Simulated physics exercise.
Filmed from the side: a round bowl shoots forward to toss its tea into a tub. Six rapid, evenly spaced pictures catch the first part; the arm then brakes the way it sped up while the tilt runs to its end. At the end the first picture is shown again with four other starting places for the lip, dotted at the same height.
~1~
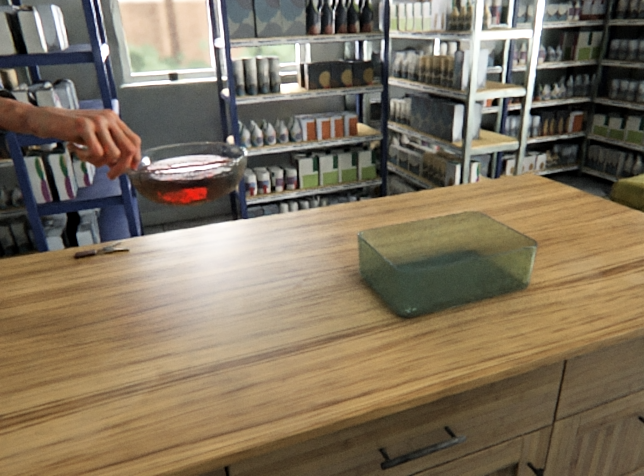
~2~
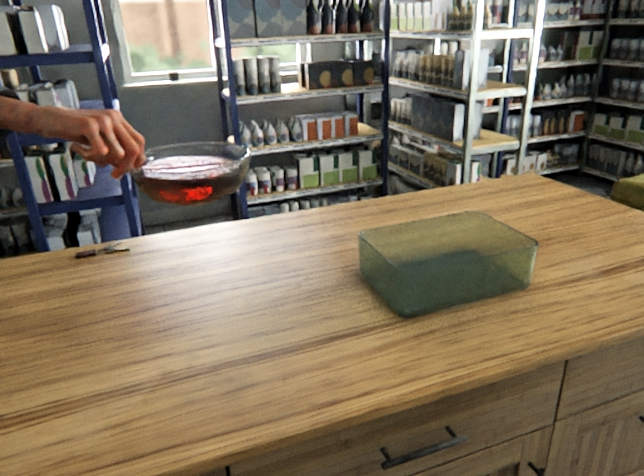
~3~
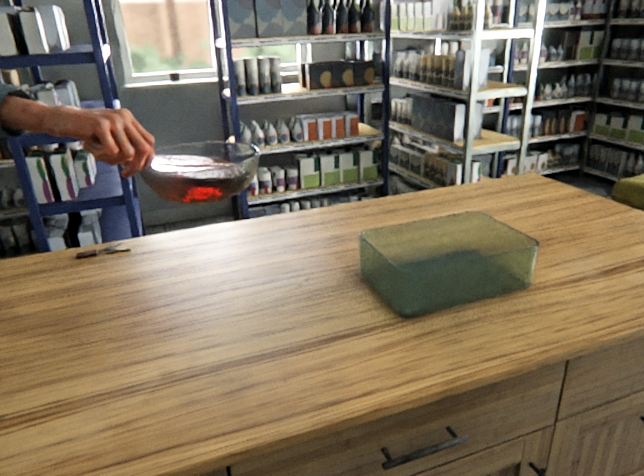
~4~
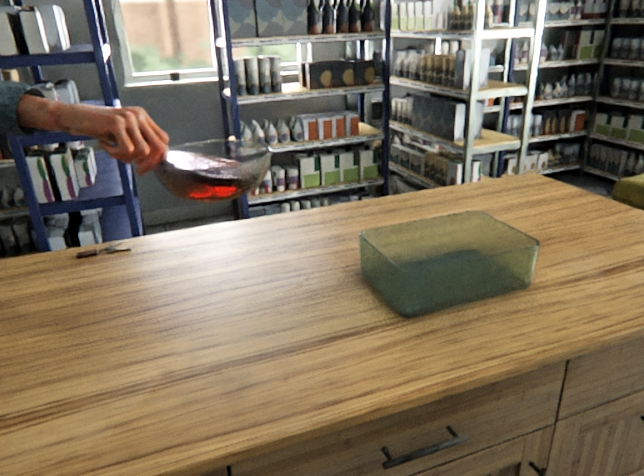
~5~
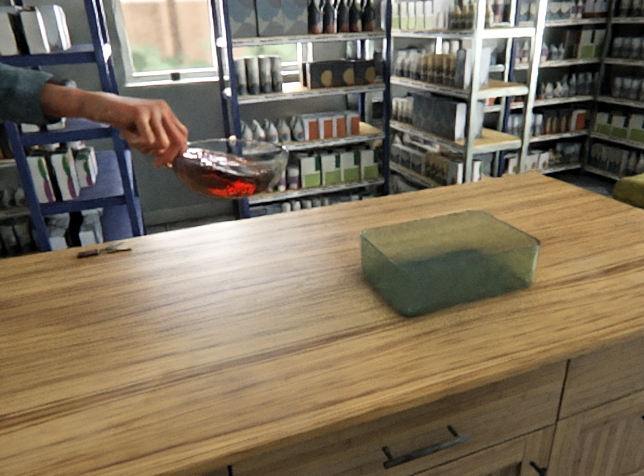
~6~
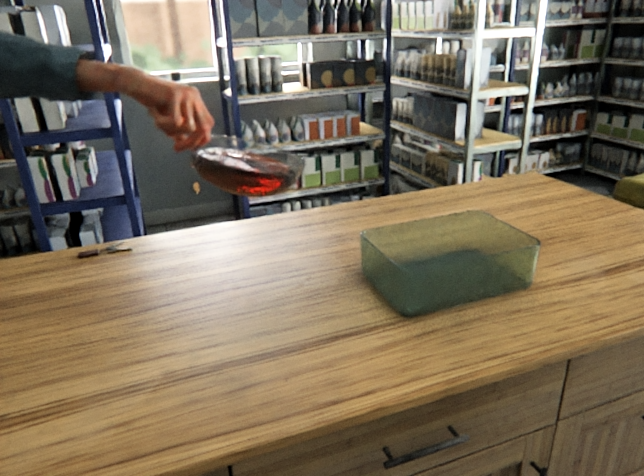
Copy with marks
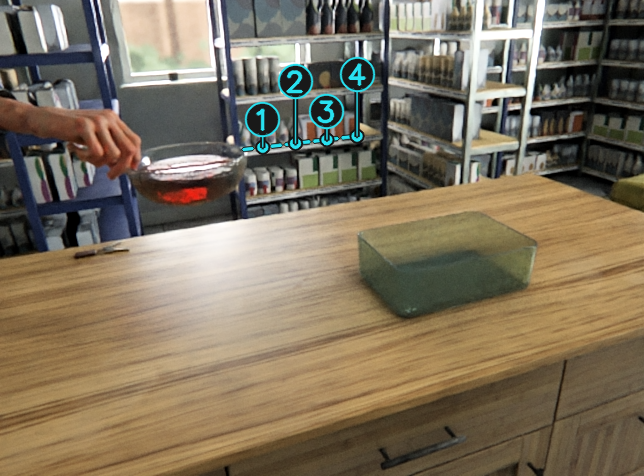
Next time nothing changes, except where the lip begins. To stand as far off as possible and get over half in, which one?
Spot 1.
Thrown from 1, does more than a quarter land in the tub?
Yes.
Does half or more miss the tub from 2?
No.
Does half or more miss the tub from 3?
No.
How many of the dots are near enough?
All four.
In cyan, 1 at (262, 147); 2 at (295, 143); 3 at (326, 139); 4 at (357, 136).
If 1 is chosen, about 64 % lands in the tub, 26 % falls short and 10 % goes beside or beyond.
If 2 is chosen, about 81 % lands in the tub, 8 % falls short and 11 % goes beside or beyond.
If 3 is chosen, about 82 % lands in the tub, 3 % falls short and 15 % goes beside or beyond.
If 4 is chosen, about 78 % lands in the tub, 6 % falls short and 16 % goes beside or beyond.
